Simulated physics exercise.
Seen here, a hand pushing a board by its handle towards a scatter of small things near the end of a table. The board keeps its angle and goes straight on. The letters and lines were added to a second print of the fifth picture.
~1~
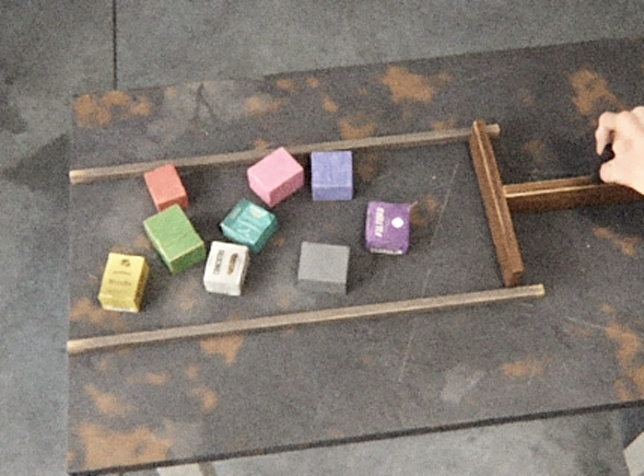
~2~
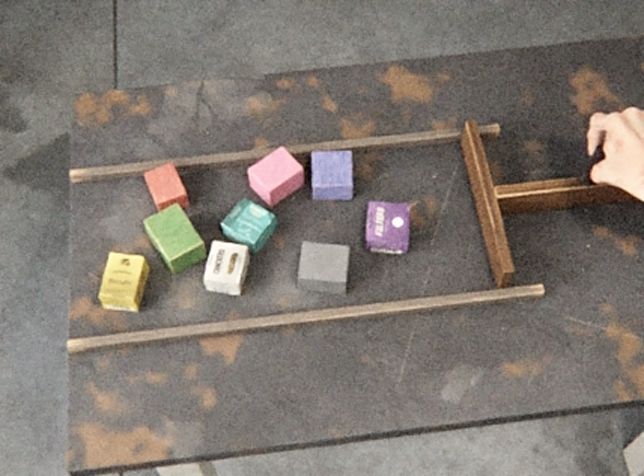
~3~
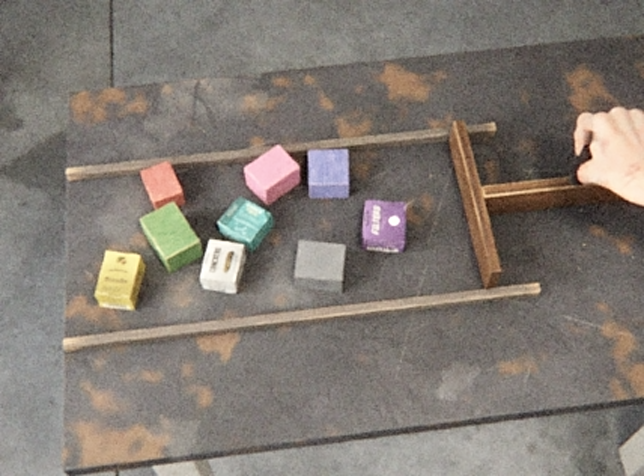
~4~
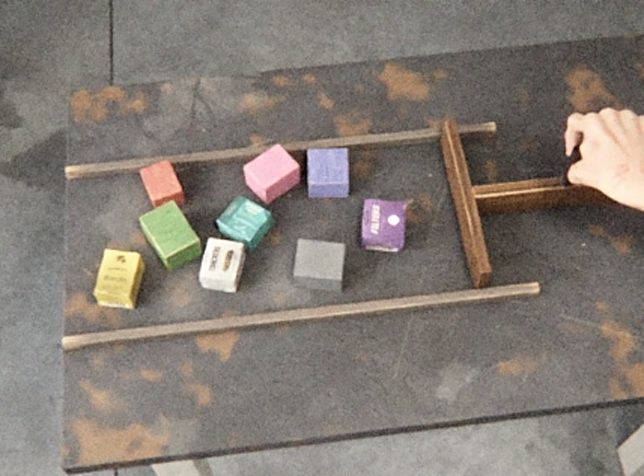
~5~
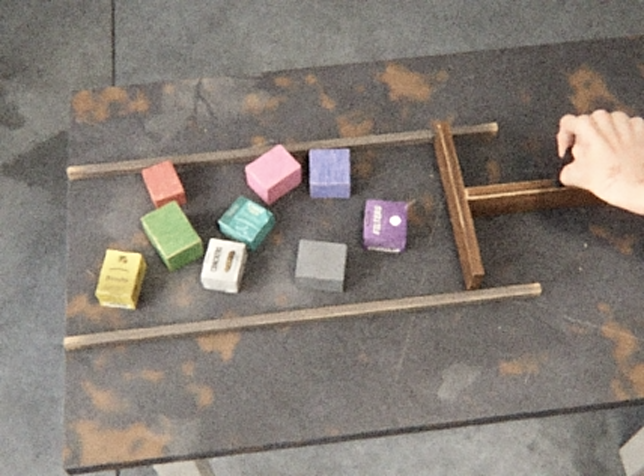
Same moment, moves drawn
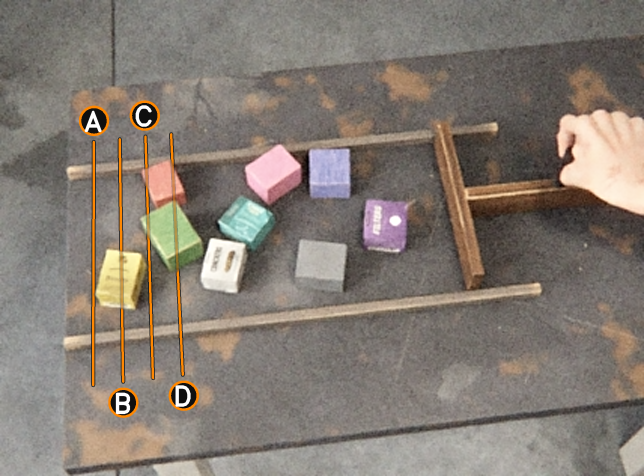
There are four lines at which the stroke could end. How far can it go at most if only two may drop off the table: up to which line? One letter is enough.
Stop at D.
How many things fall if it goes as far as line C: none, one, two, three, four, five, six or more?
By then, three.
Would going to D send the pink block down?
No.
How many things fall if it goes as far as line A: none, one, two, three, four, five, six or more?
In all, six or more.
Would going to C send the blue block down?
No.
On the marked copy, A at (94, 254); B at (121, 251); C at (149, 248); D at (177, 245).
Following D. Soon after the start, board (360, 205); blue block (326, 176); grey block (298, 273).
Later, board (257, 216); yellow packet (116, 281); green block (151, 239).
In the end, board (176, 225); yellow packet (70, 298); green block (70, 247); none fallen.
As for the rest, A drops six; B drops six; C drops three.
